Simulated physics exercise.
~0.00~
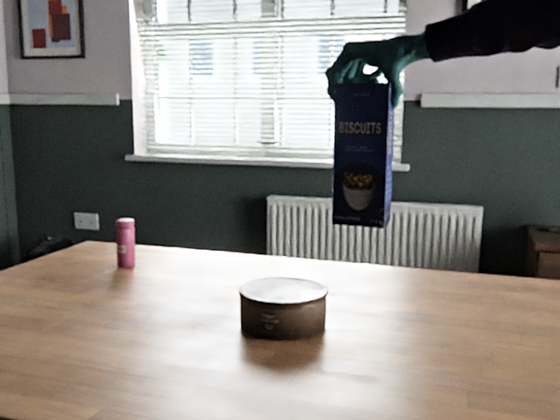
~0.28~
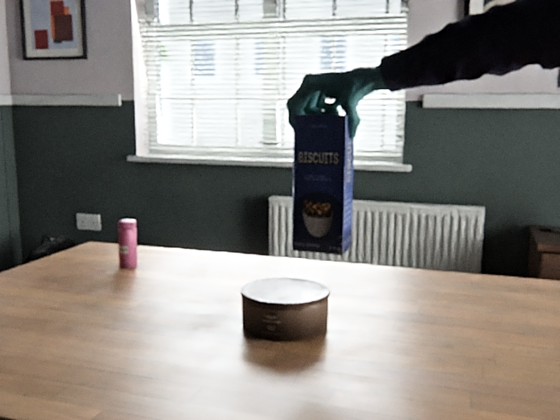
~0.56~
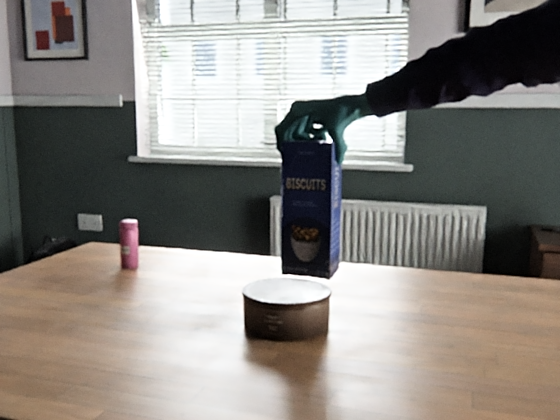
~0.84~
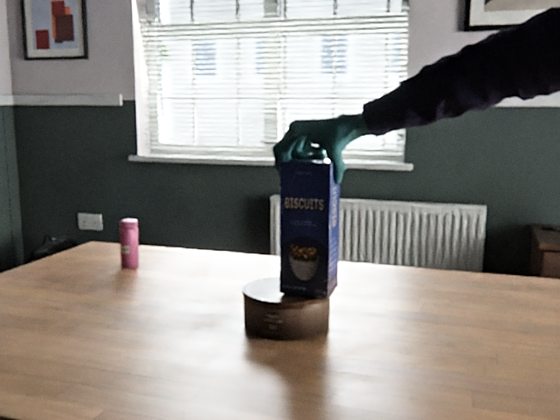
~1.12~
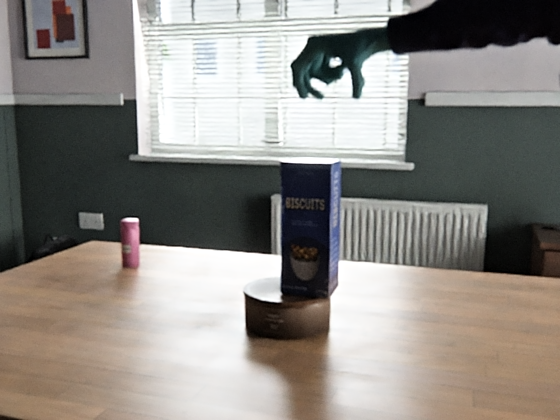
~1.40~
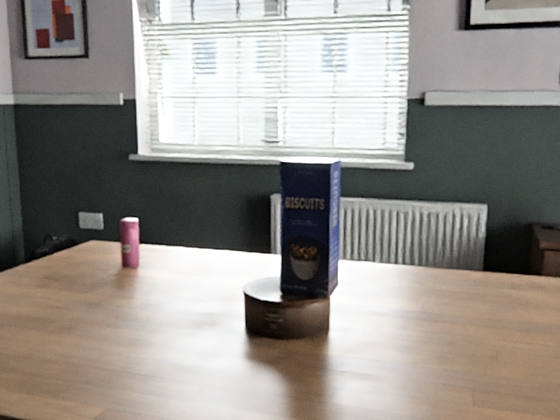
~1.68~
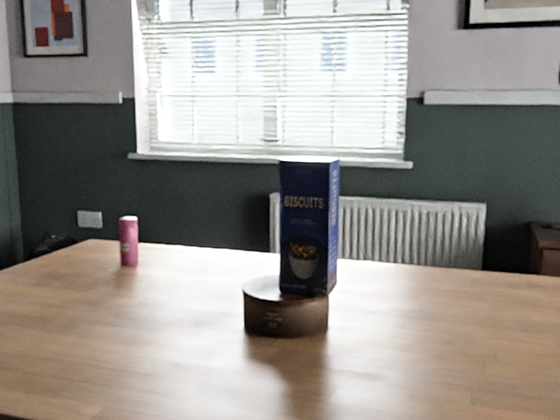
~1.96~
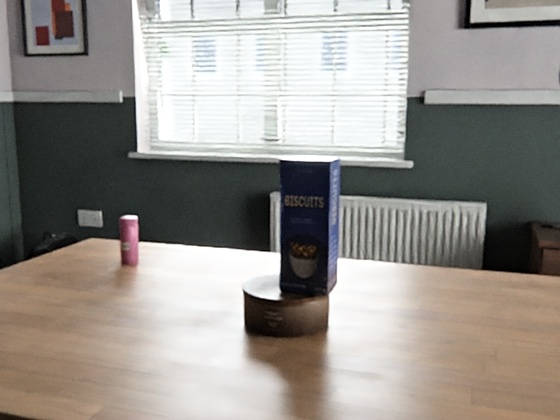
A blue biscuit carton, held from above by a gloved hand, moved left and down onto a round brown tub on the table. The hand let go and drew back, and the carton stayed standing upright, with a pink shaker off to the left.
